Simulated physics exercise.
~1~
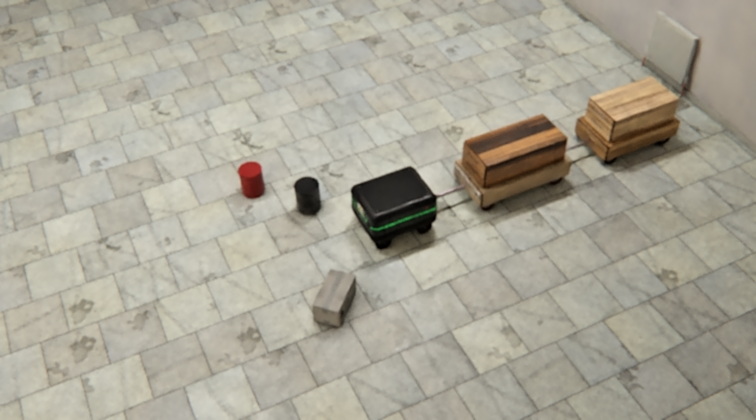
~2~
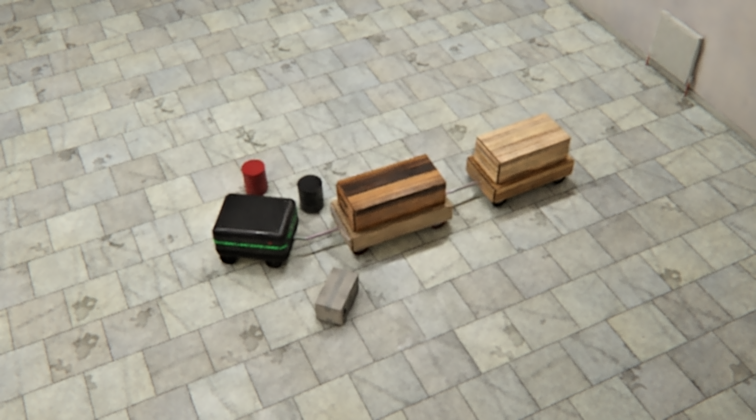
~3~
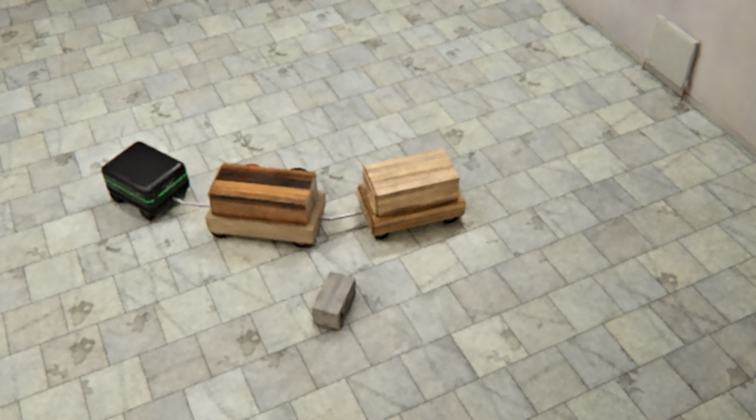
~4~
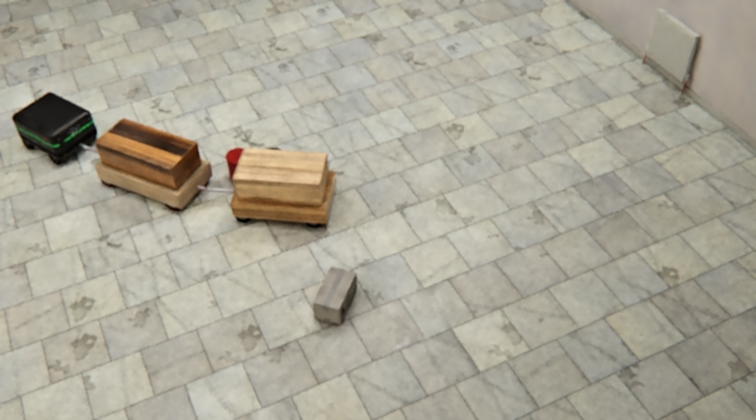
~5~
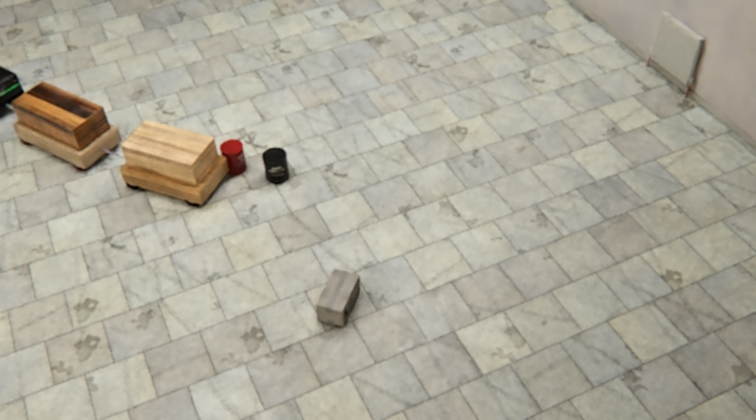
A black tug towing two wood-loaded carts curved leftward between two small pails and a gray box, and the black and red pails shifted slightly left as the carts passed, ending upright behind the last cart while the box stayed put.
